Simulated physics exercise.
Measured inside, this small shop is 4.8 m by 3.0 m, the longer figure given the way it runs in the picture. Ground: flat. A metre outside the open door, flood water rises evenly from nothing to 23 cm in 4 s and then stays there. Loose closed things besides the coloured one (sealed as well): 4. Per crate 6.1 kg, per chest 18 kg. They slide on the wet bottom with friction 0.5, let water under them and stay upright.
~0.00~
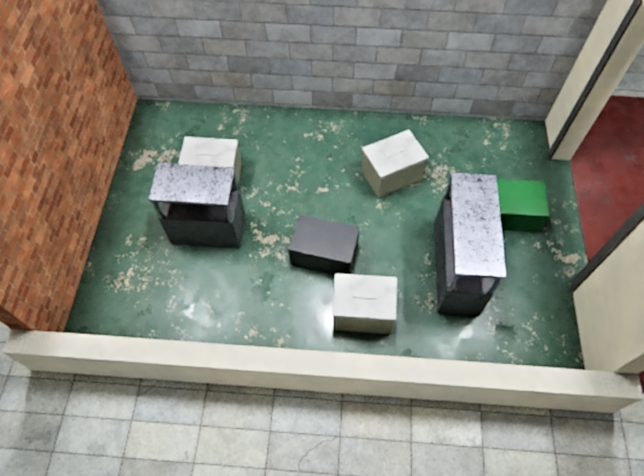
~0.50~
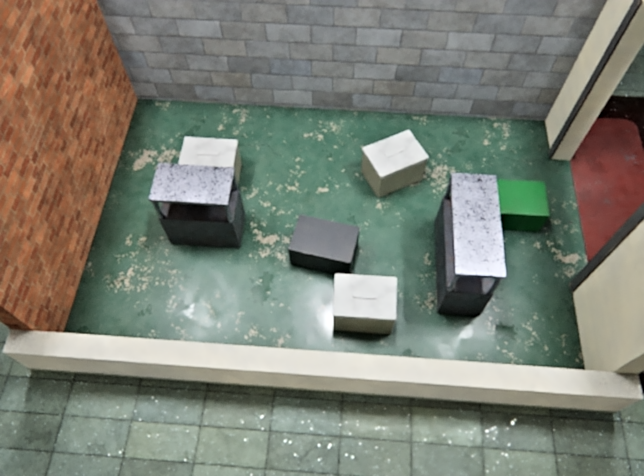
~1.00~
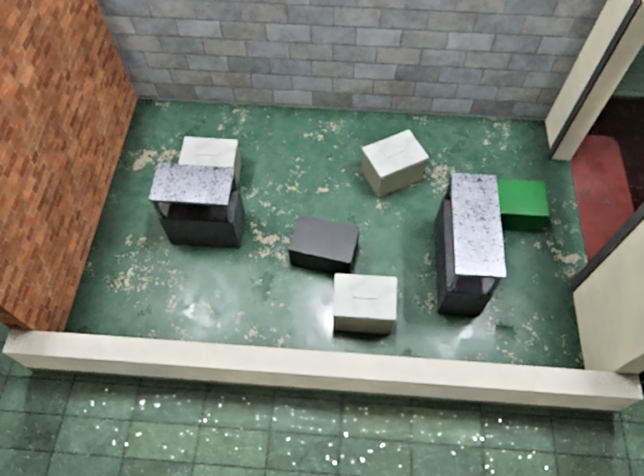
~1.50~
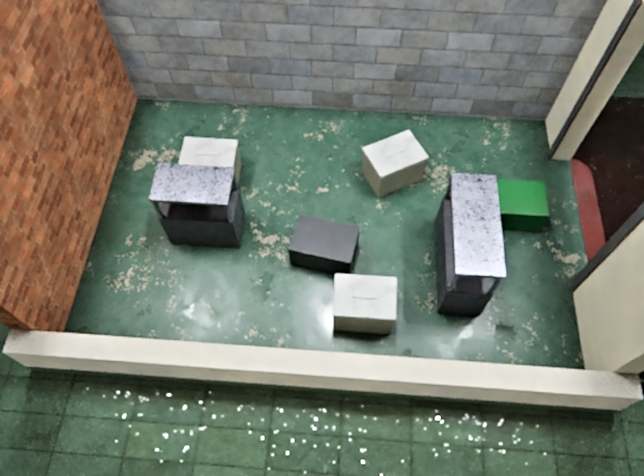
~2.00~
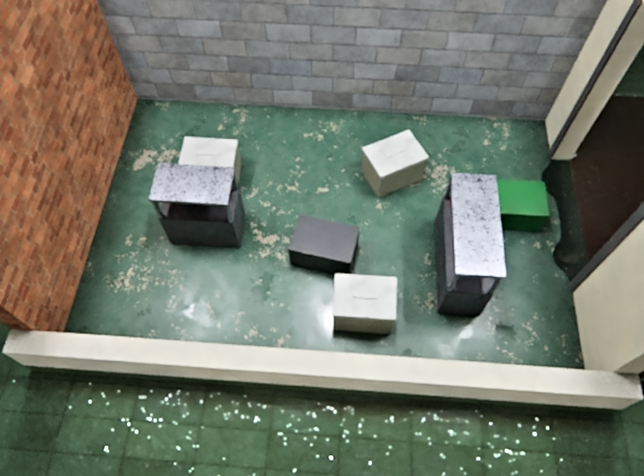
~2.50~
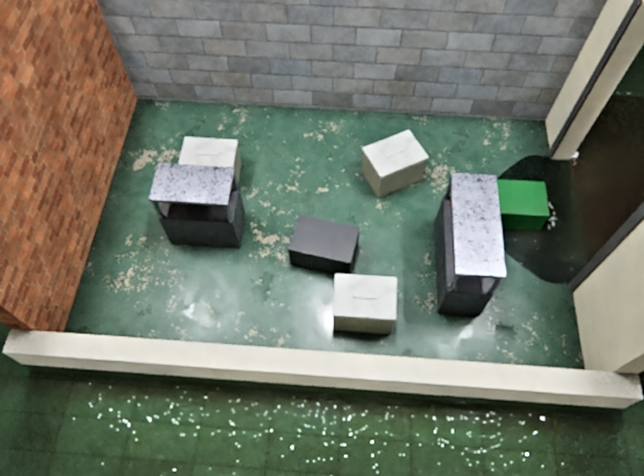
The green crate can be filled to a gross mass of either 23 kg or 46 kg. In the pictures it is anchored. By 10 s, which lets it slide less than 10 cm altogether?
I'd say even the double load falls short.
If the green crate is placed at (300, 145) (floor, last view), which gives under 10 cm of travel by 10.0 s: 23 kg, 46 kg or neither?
Well, must use the heavier.
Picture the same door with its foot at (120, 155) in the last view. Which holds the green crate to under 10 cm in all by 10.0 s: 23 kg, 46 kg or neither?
The answer is that neither mass suffices.
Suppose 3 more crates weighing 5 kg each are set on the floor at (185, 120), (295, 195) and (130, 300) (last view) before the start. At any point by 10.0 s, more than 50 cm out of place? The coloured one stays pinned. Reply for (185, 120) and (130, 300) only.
In that order: Beyond it, within it.
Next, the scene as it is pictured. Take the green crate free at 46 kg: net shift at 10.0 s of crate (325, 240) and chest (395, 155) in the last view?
One is off by 100 cm, the other by 120 cm, in the order asked.
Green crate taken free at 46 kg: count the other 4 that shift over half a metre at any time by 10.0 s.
The total is 2.
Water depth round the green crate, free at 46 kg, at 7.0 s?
Close to 12 cm deep.
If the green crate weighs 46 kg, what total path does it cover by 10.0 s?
150 cm.
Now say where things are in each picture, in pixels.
The green crate at (516, 197), on the bottom; 0.0 m2 under water; 0 of 5 have shifted, in the first frame.
The green crate at (516, 197) rests on the ground; 0.0 m2 under water; 0 of 5 have shifted, in the second frame.
The green crate at (516, 197) rests on the ground; water covers 0.0 m2; 0 of 5 have shifted, in the third frame.
The green crate at (516, 197), on the bottom; water covers 0.0 m2; 0 of 5 have shifted, in the fourth frame.
The green crate at (516, 197) rests on the ground; 0.0 m2 under water; 0 of 5 have shifted, in the fifth frame.
The green crate at (516, 197), on the bottom; 0.6 m2 under water; 0 of 5 have shifted, in the sixth frame.
After 3.5 s the green crate would be 5 cm from its start with 23 kg and 0 cm from its start with 46 kg; 6 cm of water round it then.
After 4.5 s the green crate would be 26 cm from its start with 23 kg and 0 cm from its start with 46 kg; 9 cm of water round it then.
After 7.0 s the green crate would be 177 cm from its start with 23 kg and 28 cm from its start with 46 kg; 12 cm of water round it then.
After 10.0 s the green crate would be 328 cm from its start with 23 kg and 152 cm from its start with 46 kg; 12 cm of water round it then.
